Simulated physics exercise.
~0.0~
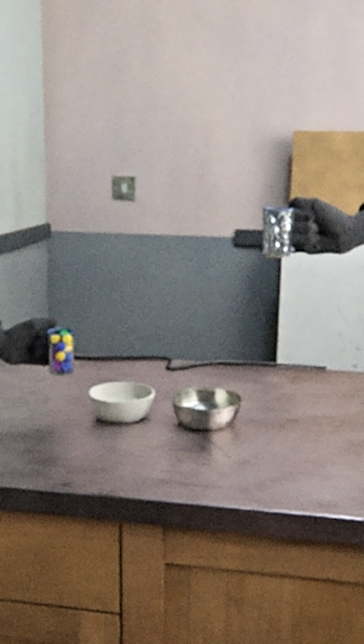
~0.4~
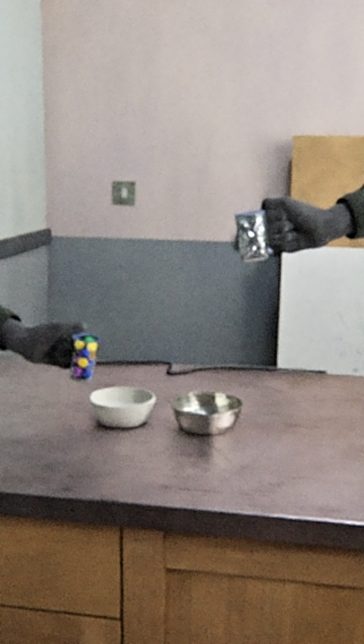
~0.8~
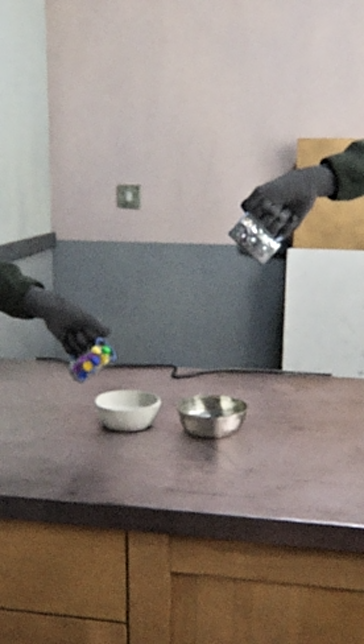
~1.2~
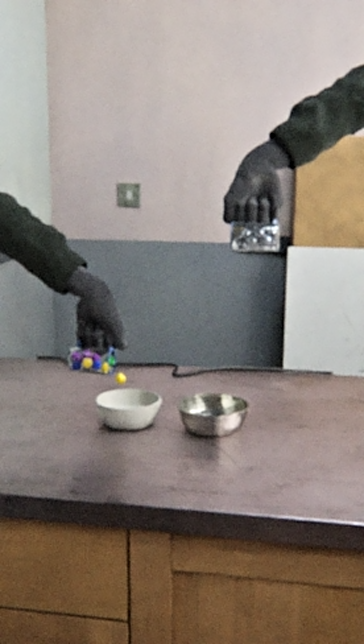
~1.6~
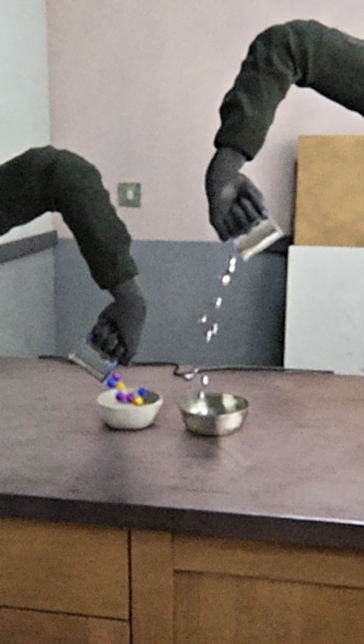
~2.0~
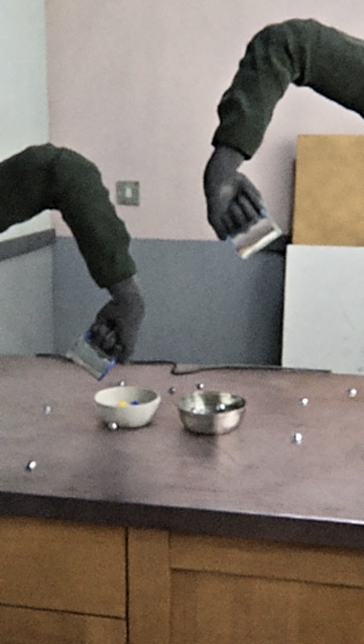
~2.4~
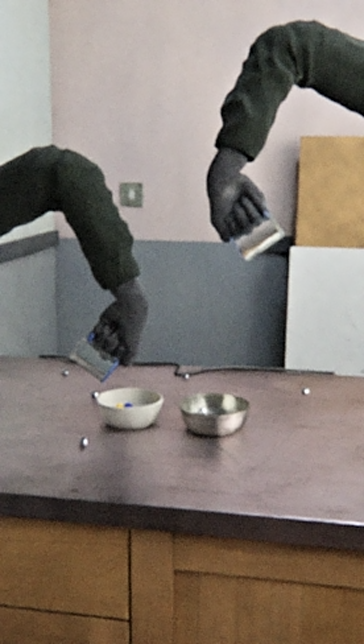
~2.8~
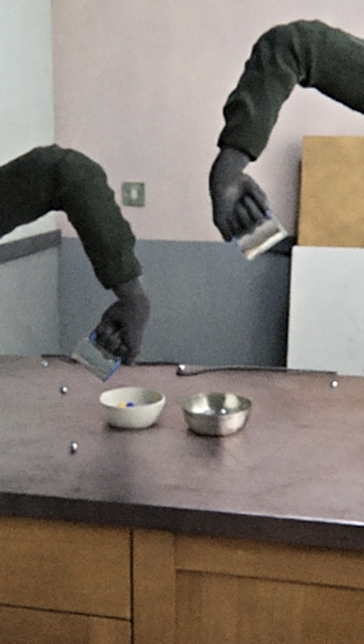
The clip opens on a dark countertop with a white bowl and a metal bowl side by side, while two gloved hands hold small clear cups, the left one low with colourful balls and the right one much higher with silvery beads. Both hands move inward and tilt their cups until they lie on their sides. The cups then turn upside down, and colourful balls drop into the white bowl as silvery beads fall in a long stream toward the metal one. Many beads bounce out and scatter across the counter. Finally, the colourful balls all rest in the white bowl, while only some beads remain in the metal bowl.
